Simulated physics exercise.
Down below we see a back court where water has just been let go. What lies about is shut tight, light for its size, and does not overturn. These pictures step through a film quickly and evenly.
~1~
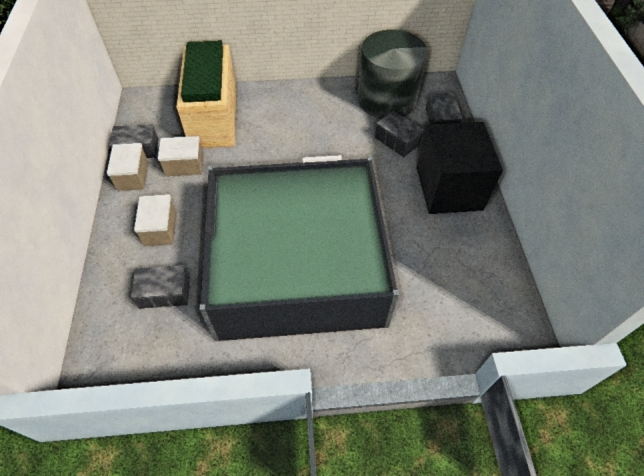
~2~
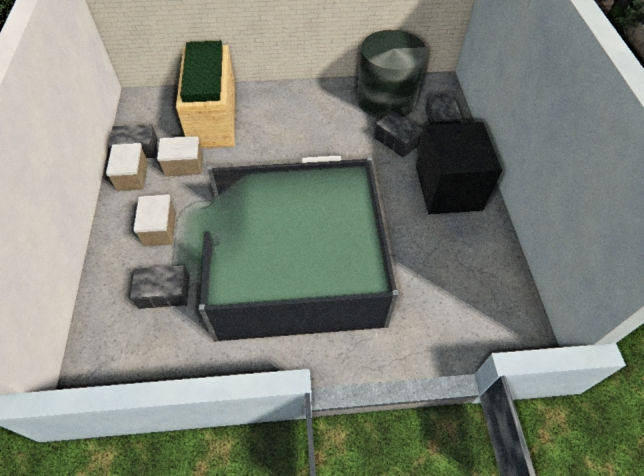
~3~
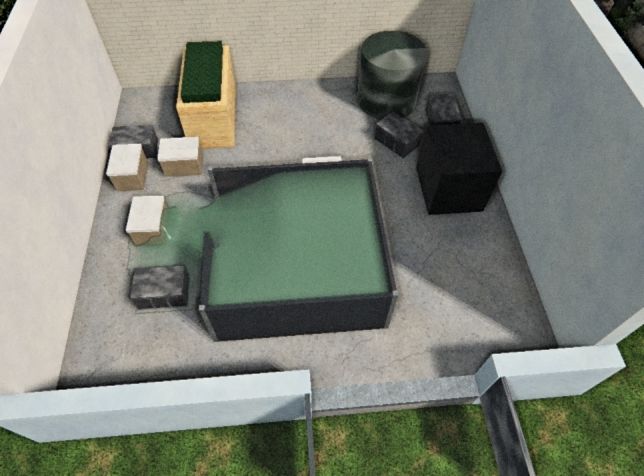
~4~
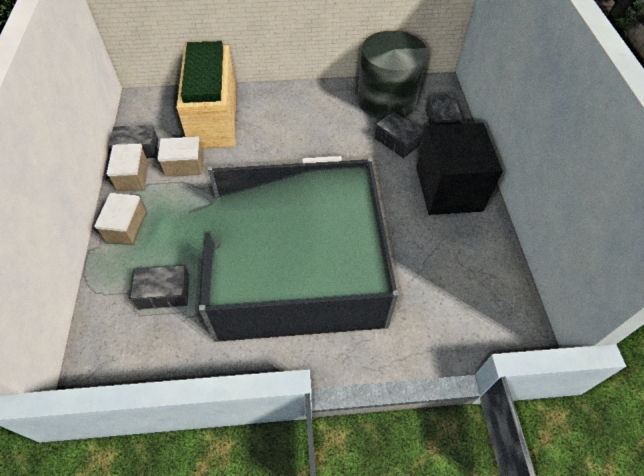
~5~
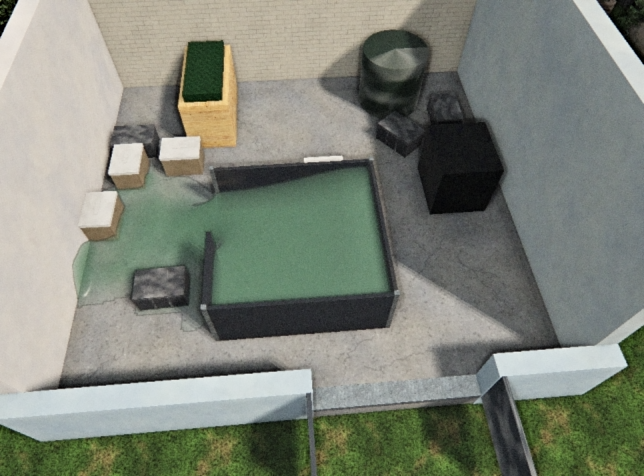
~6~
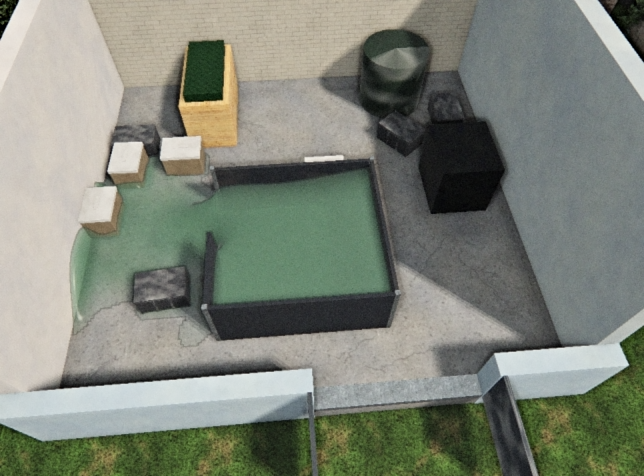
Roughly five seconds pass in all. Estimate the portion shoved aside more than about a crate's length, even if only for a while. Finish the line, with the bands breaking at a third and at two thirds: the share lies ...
The share lies between a third and two thirds.
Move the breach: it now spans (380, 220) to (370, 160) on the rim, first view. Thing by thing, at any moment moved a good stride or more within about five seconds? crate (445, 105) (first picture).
As I see it, the answer is covers that distance.
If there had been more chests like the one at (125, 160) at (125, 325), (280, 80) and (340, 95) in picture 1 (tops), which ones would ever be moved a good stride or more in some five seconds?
Shoved clear, stays put, stays put.
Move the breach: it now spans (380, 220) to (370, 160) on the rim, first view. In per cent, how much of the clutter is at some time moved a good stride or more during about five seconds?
It comes to roughly 10 %.
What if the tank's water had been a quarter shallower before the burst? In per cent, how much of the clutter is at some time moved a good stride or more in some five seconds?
I'd say somewhere about 40 percent.
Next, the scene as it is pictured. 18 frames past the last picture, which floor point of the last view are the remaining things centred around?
Close to pixel (254, 152).
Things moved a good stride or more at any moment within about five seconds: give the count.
I make it 4 of them.
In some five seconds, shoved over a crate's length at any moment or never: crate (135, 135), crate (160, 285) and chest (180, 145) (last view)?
Item one gets that far, item two never gets that far, item three gets that far.
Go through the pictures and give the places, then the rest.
The first picture shows a chest at (153, 212), on the bottom; a crate at (158, 281), on the bottom; 0 of 8 have shifted.
The second picture shows a chest at (152, 212), on the bottom; a crate at (158, 281) rests on the ground; 0 of 8 have shifted.
The third picture shows a chest at (145, 212), on the bottom, close to its start; a crate at (158, 281) rests on the ground; 1 of 8 have shifted.
The fourth picture shows a chest at (117, 211), on the bottom, a stride from its start; a crate at (158, 282) rests on the ground; 1 of 8 have shifted.
The fifth picture shows a chest at (97, 208) rests on the ground, a stride from its start; a crate at (159, 282) rests on the ground; 1 of 8 have shifted.
The sixth picture shows a chest at (97, 203) rests on the ground, a stride from its start; a crate at (160, 284), on the bottom, close to its start; 1 of 8 have shifted.
A moment on, 1 of 8 are well off their spots; 2 afloat.
Next, 3 of 8 are well off their spots; 3 afloat.
Later, 3 of 8 are well off their spots; 3 afloat.
In the end, 4 of 8 are well off their spots, and 4 have been at some point; 3 afloat.
